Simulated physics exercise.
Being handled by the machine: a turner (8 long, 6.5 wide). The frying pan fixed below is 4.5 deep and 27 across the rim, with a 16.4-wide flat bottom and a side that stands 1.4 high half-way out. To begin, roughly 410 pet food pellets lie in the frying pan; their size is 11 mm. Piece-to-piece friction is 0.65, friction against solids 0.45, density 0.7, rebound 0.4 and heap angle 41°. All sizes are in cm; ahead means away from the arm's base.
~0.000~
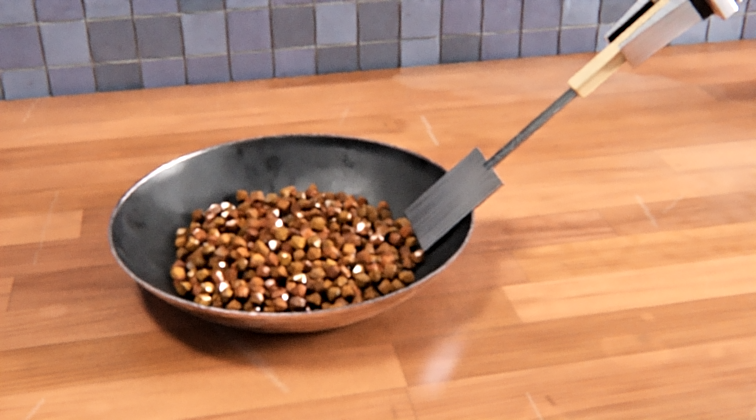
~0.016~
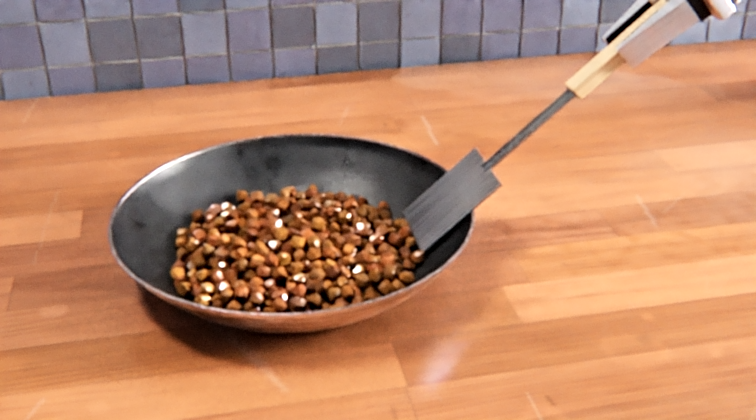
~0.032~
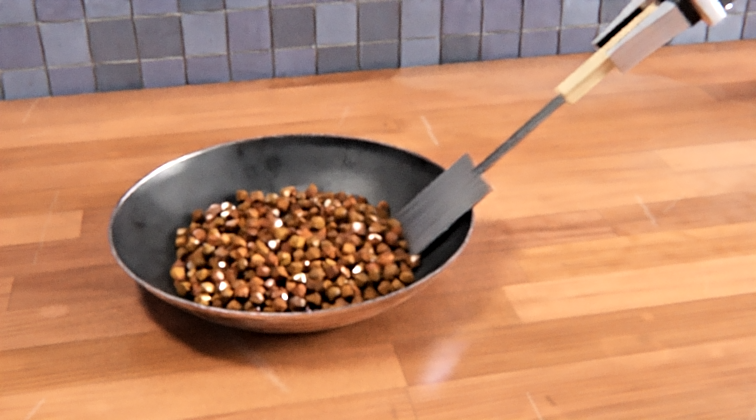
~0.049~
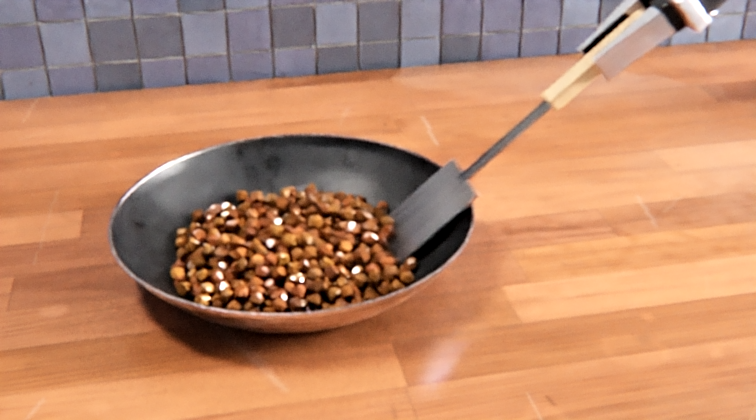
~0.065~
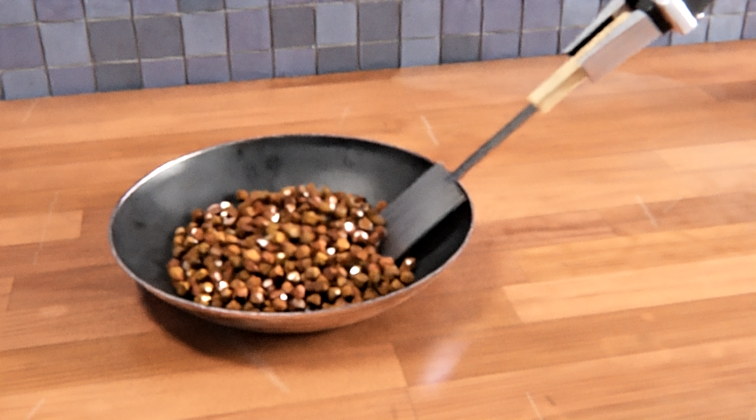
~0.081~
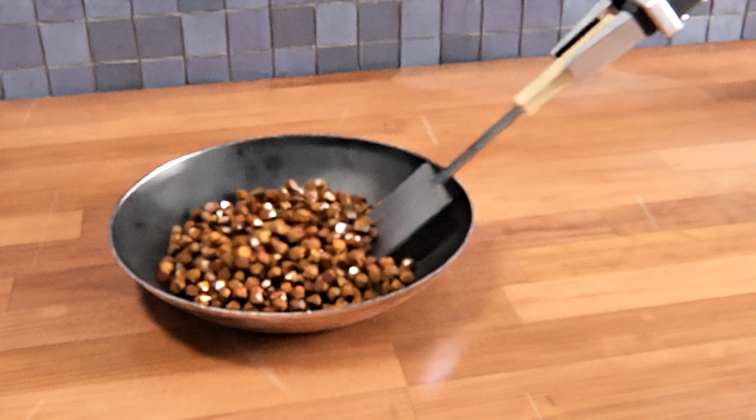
At the start, a dark pan of small brown pellets sits on a wooden counter, with a machine-held metal turner resting at its right side. The turner then slides left and slightly downward into the pan, pushing the nearby pellets a little leftward into a slightly higher heap while the pan stays still.
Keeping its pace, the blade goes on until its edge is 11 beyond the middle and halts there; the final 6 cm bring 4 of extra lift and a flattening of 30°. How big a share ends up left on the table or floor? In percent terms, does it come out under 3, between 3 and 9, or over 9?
It comes out over 9 %.
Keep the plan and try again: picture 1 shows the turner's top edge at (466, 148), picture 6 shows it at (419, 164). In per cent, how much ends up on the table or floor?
Around 20 per cent finishes there.
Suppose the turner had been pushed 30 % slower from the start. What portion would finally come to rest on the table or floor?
Around 15 per cent would finish on the table or floor.
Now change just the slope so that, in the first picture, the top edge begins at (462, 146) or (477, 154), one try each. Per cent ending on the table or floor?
About 20% and 20%.
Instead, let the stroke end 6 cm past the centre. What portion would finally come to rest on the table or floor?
I'd expect close to 0 per cent then.
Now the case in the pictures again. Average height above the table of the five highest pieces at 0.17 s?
Around 4 cm above the table.
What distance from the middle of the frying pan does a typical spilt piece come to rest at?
It works out to near 24 cm.
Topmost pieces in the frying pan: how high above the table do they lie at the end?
Height at the end: Around 5.0 cm.
After 0.17 s, sloping 41°, highest piece 4 above the table; 413 in the frying pan.
After 0.25 s, sloping 33°, highest piece 6 above the table; 412 in the frying pan, 1 on the blade or in flight.
After 0.50 s, sloping 11°, highest piece 10 above the table; 330 in the frying pan, 43 on the table or floor, 40 on the blade or in flight.
After 1.55 s, sloping 11°, highest piece 5 above the table; 330 in the frying pan, 83 on the table or floor.
At rest, 330 in the frying pan, 83 on the table or floor. That is 20 % on the table or floor.
